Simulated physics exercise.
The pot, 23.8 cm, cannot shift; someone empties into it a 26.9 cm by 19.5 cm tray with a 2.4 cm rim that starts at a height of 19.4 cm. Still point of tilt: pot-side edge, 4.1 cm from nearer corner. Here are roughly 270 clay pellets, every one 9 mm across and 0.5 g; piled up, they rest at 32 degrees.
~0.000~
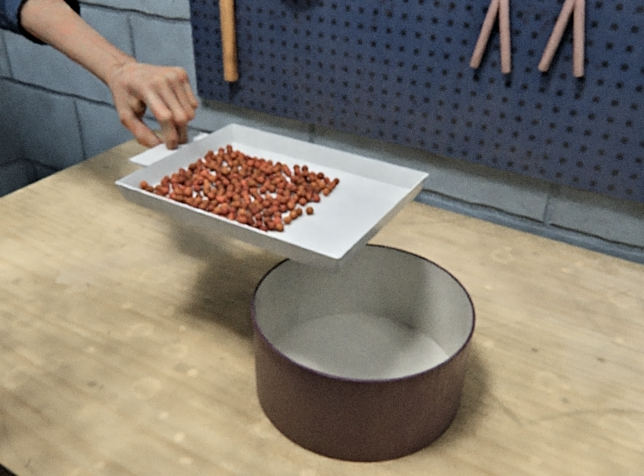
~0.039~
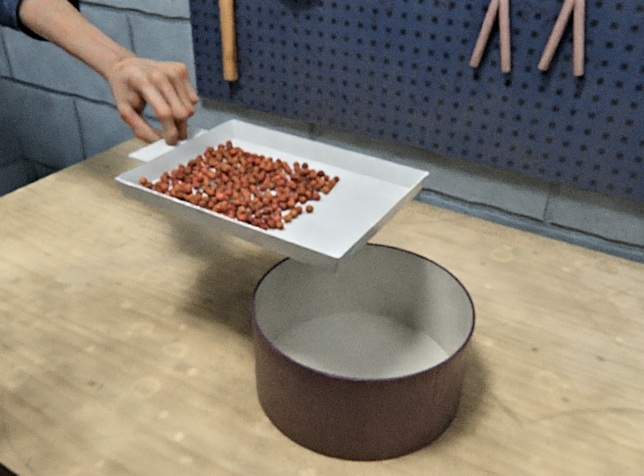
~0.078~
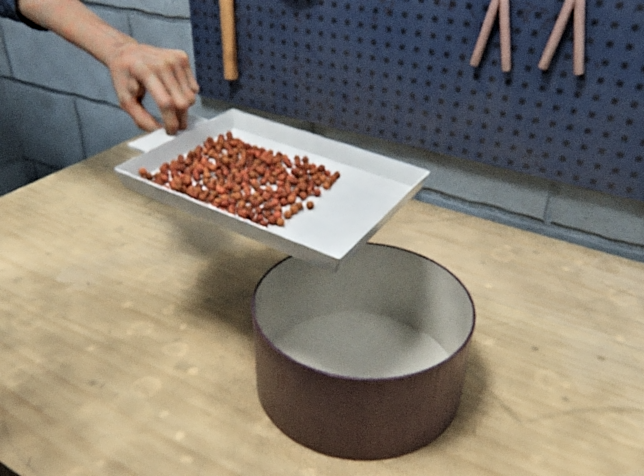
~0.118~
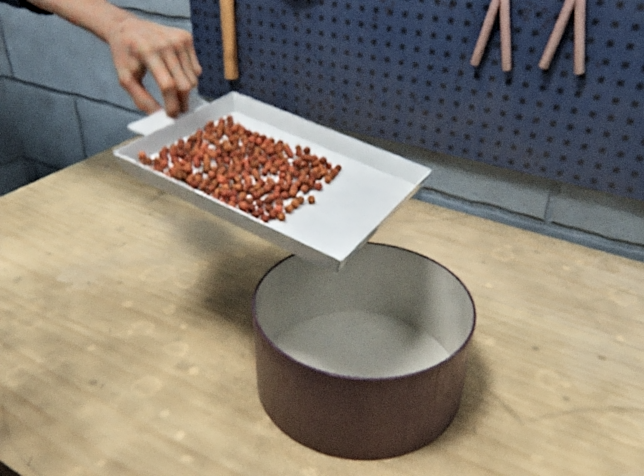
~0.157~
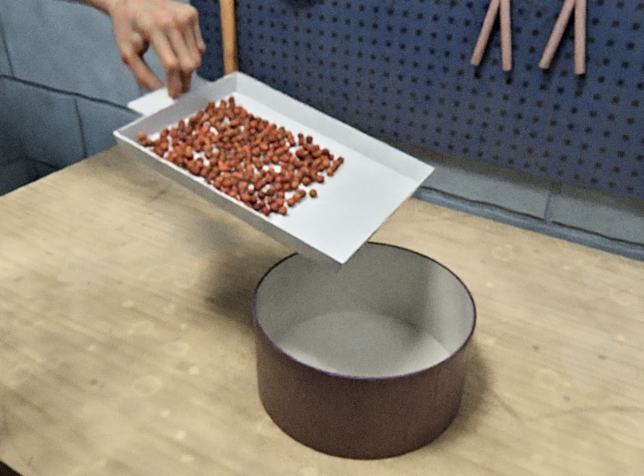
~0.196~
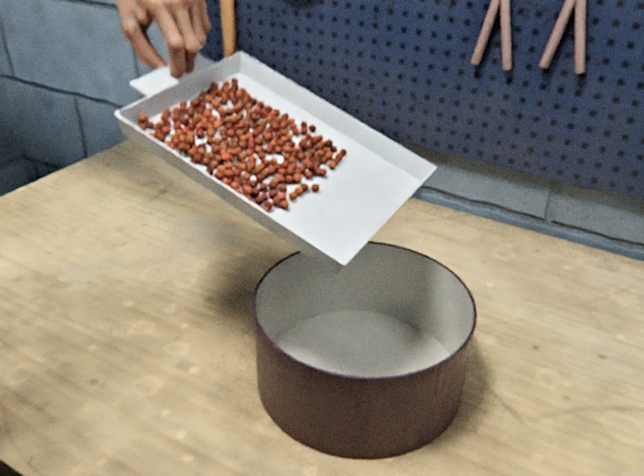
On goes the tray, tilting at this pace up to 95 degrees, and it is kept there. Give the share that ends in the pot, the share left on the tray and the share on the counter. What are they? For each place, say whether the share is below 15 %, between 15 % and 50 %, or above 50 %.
Pot: The main batch; tray: A small batch; counter: A medium batch.
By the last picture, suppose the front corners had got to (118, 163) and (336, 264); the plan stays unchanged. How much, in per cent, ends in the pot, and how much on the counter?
You'd end with pot at 65 and counter at 35.
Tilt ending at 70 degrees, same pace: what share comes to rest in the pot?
Share in the pot: Around 40 %.
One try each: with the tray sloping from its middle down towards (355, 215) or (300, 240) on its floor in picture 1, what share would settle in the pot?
First try: Around 65 percent; second try: Around 75 percent.
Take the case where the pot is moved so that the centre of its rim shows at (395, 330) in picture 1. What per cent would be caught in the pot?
Estimate: ~ 95 %.
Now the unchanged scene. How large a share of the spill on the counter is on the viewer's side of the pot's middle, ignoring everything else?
I'd put it at around 70 per cent.
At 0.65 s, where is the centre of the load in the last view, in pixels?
Around (393, 259).
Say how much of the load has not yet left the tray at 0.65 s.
Load share: Around 65%.
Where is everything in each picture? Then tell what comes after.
The first picture shows tray tilt 0 degrees, front corners at (124, 181) and (335, 253); middle of the pieces at (238, 187); pot at (363, 302).
The second picture shows tray tilt 1 degrees, front corners at (123, 178) and (336, 252); middle of the pieces at (238, 184).
The third picture shows tray tilt 4 degrees, front corners at (123, 168) and (337, 252), lowest corner right front; middle of the pieces at (238, 177).
The fourth picture shows tray tilt 8 degrees, front corners at (122, 152) and (339, 254), lowest corner right front; middle of the pieces at (239, 165).
The fifth picture shows tray tilt 14 degrees, front corners at (123, 133) and (340, 255), lowest corner right front; middle of the pieces at (241, 152).
The sixth picture shows tray tilt 19 degrees, front corners at (124, 114) and (342, 257), lowest corner right front; middle of the pieces at (243, 139); pot at (364, 299). Its pace works out near 140 degrees a second.
After 0.47 s, tilt 57 degrees; the tray holds 100 %, the pot 0 %.
After 0.65 s, tilt 82 degrees; the tray holds 65 %, the pot 0 %.
After 0.95 s, tilt 95 degrees; the tray holds 5 %, the pot 65 %.
In the end, at 1.7 s, pot 70 %, tray 0 %, counter 30 %.
